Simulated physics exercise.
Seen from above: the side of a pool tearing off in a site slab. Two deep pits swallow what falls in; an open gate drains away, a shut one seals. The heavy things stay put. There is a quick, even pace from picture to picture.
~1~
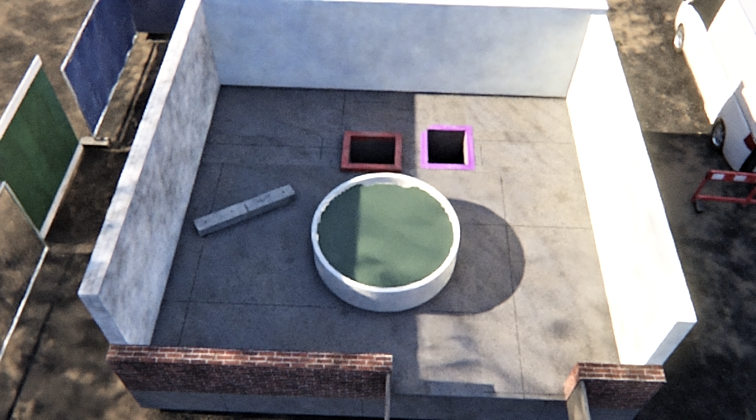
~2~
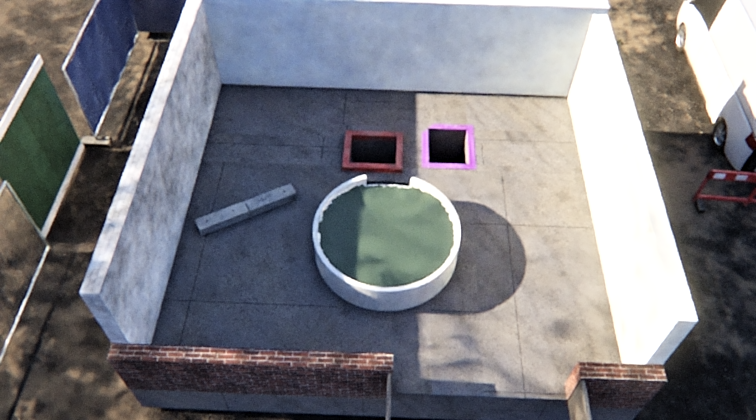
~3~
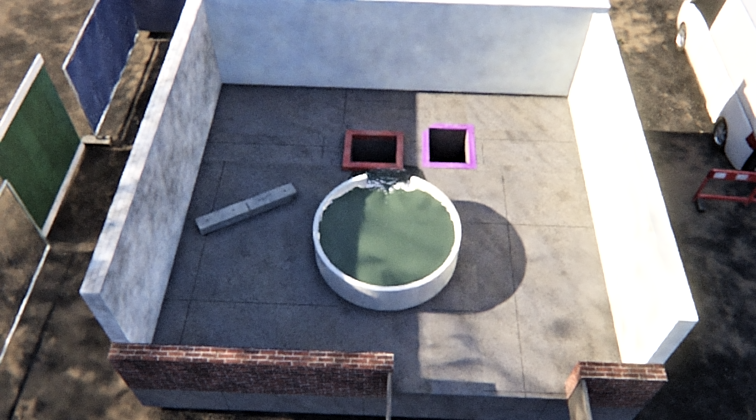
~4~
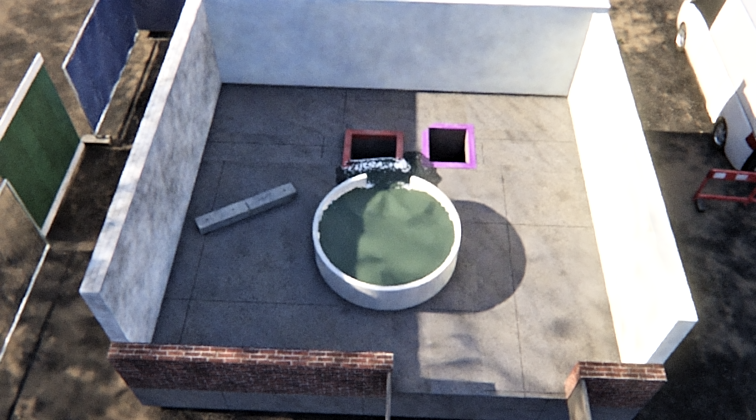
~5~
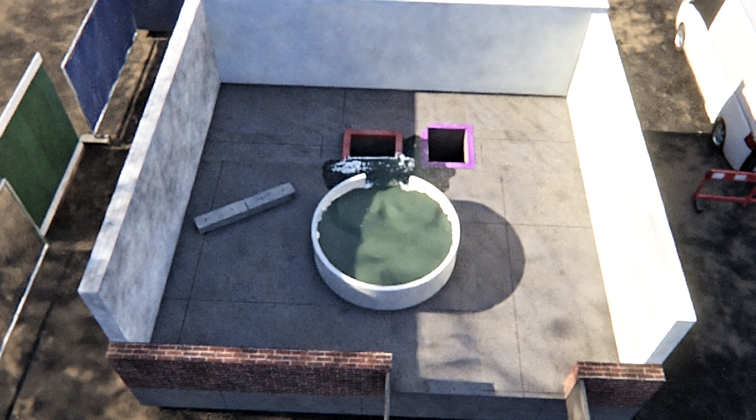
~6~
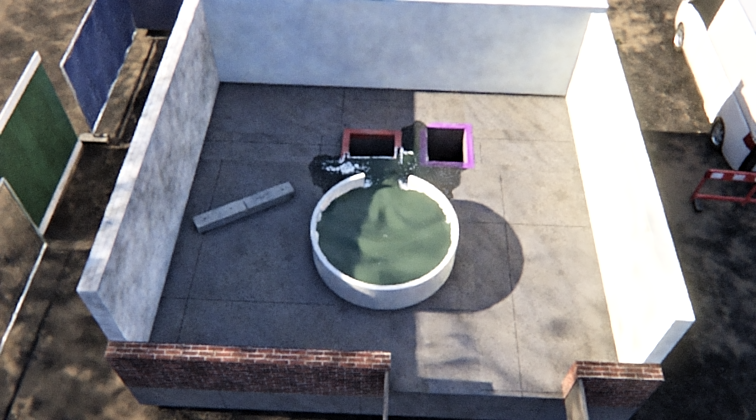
Dark green water pouring through a gap in a round white pool's far rim, spreading around red-framed and purple-framed pits.
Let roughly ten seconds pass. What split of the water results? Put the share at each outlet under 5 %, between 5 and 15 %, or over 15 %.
In order: The gate is left holding a tiny amount - below five per cent; the purple pit is left holding a hefty amount - past fifteen per cent; the red pit is left holding a hefty amount - past fifteen per cent.
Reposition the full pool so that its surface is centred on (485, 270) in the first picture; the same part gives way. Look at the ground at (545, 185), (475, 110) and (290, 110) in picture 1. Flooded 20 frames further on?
So, first one got wet, second one got wet, third one stays dry.
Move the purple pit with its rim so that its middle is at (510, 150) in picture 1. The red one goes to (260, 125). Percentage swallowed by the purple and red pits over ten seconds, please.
Measured shares in per cent - purple 12, red 0.
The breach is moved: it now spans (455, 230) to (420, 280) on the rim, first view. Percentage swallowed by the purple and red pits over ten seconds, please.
Purple about 4 %, red about 0 %.
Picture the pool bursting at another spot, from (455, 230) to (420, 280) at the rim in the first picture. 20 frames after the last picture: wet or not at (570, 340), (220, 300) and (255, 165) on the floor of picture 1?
First spot submerged, second spot spared, third spot spared.
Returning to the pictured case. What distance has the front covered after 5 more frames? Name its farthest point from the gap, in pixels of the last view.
At about (434, 90).
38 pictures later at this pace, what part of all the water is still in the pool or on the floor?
I'd put it near 60 %.
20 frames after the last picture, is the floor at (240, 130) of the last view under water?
Submerged.
A moment on, water covers 10 % of the floor; the gate 0 %, the purple pit 3 %, the red pit 6 %.
Next, water covers 15 % of the floor; the gate 0 %, the purple pit 7 %, the red pit 12 %.
Then, water covers 20 % of the floor; the gate 0 %, the purple pit 12 %, the red pit 17 %.
Later, water covers 30 % of the floor; the gate 0 %, the purple pit 18 %, the red pit 21 %.
In the end, water covers 55 % of the floor; the gate 0 %, the purple pit 22 %, the red pit 23 %.
